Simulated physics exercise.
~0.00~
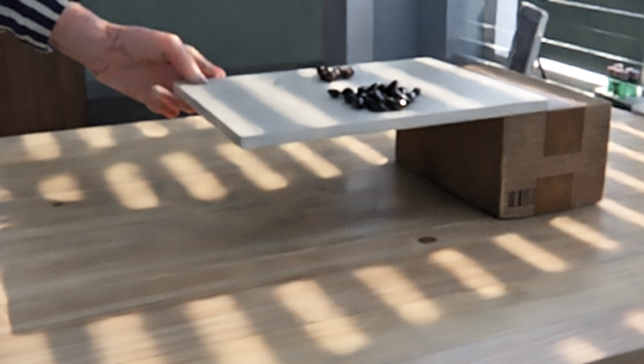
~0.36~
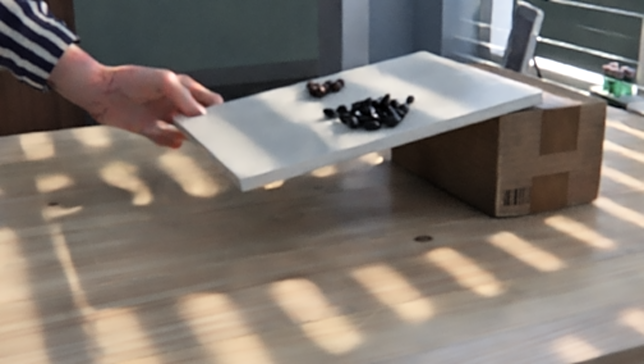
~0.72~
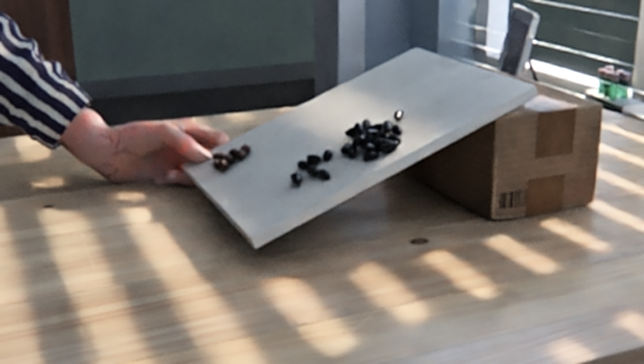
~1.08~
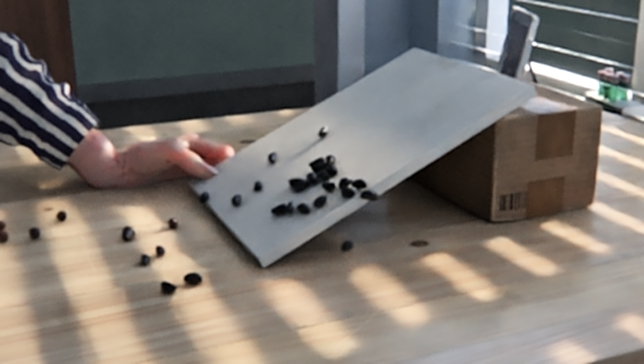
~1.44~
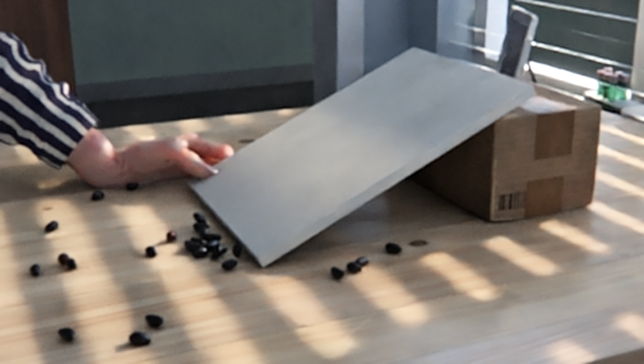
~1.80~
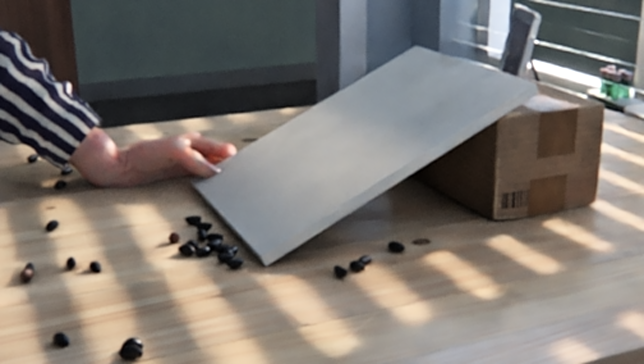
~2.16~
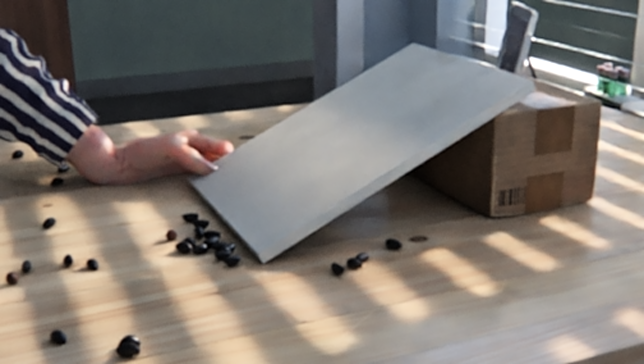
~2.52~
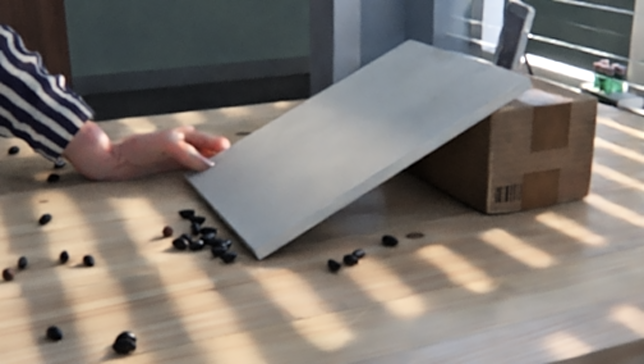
Hand lowering one end of a white board propped on a cardboard box, small dark pieces sliding off and scattering across the table.
